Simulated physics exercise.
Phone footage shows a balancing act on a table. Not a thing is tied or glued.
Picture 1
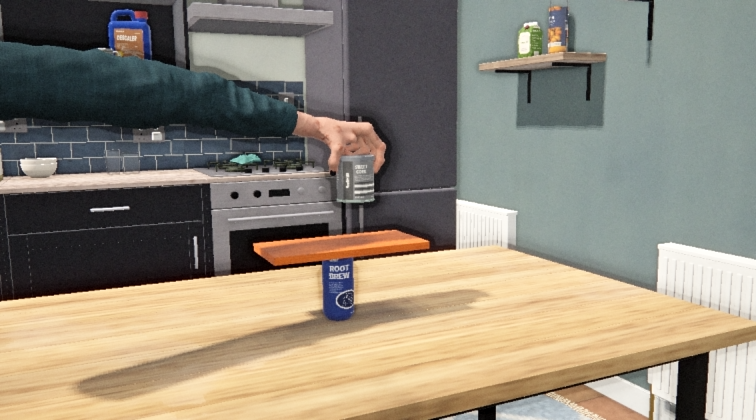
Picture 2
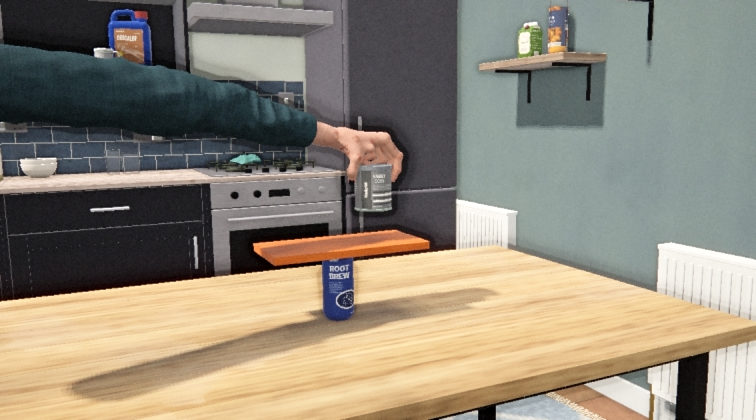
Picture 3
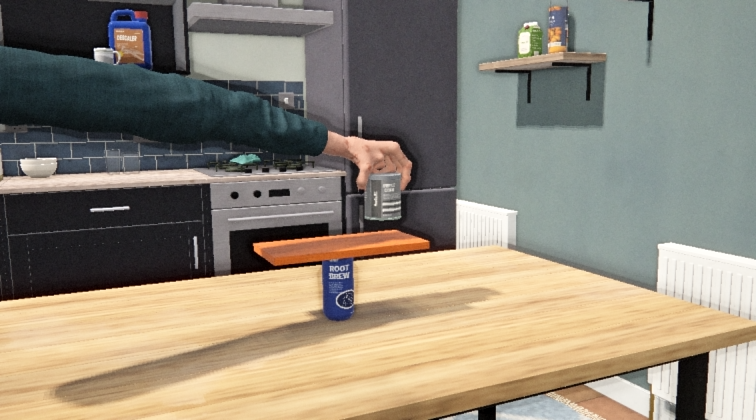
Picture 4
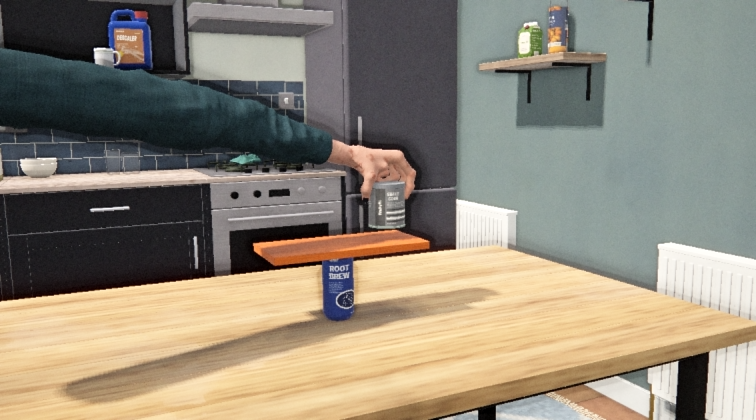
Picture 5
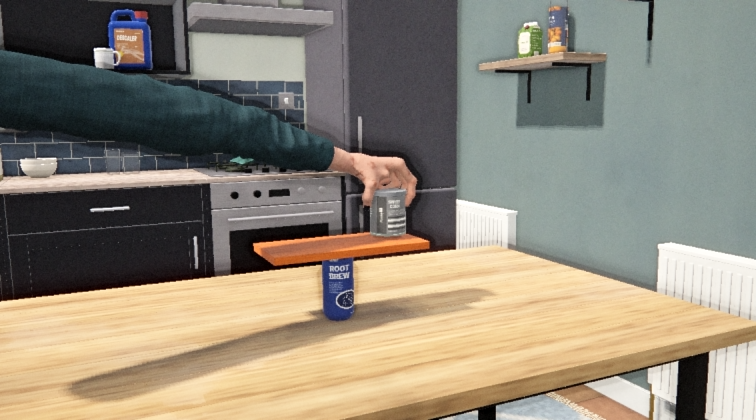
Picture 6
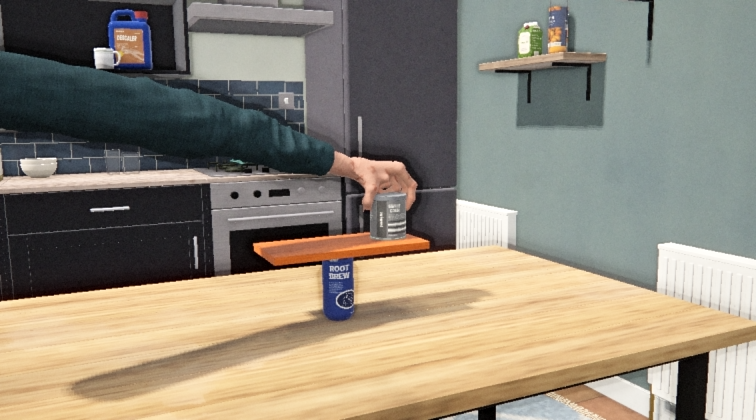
In the video, a hand lowers a grey tin, shifting it slightly to the right, toward an orange board resting on a blue can on a wooden table, then sets it on the board's right side while still gripping it.
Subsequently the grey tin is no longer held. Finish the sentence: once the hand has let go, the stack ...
The stack tumbles.
Then, 0.60 s on from there, grey tin now fallen; orange board turned 54° from how it was put.
Then, 0.80 s on from there, orange board now fallen; blue can turned 25° from how it was put.
Then, 1.00 s on from there, blue can now fallen.
In the end, fallen, orange board, grey tin and blue can. The stack comes apart.
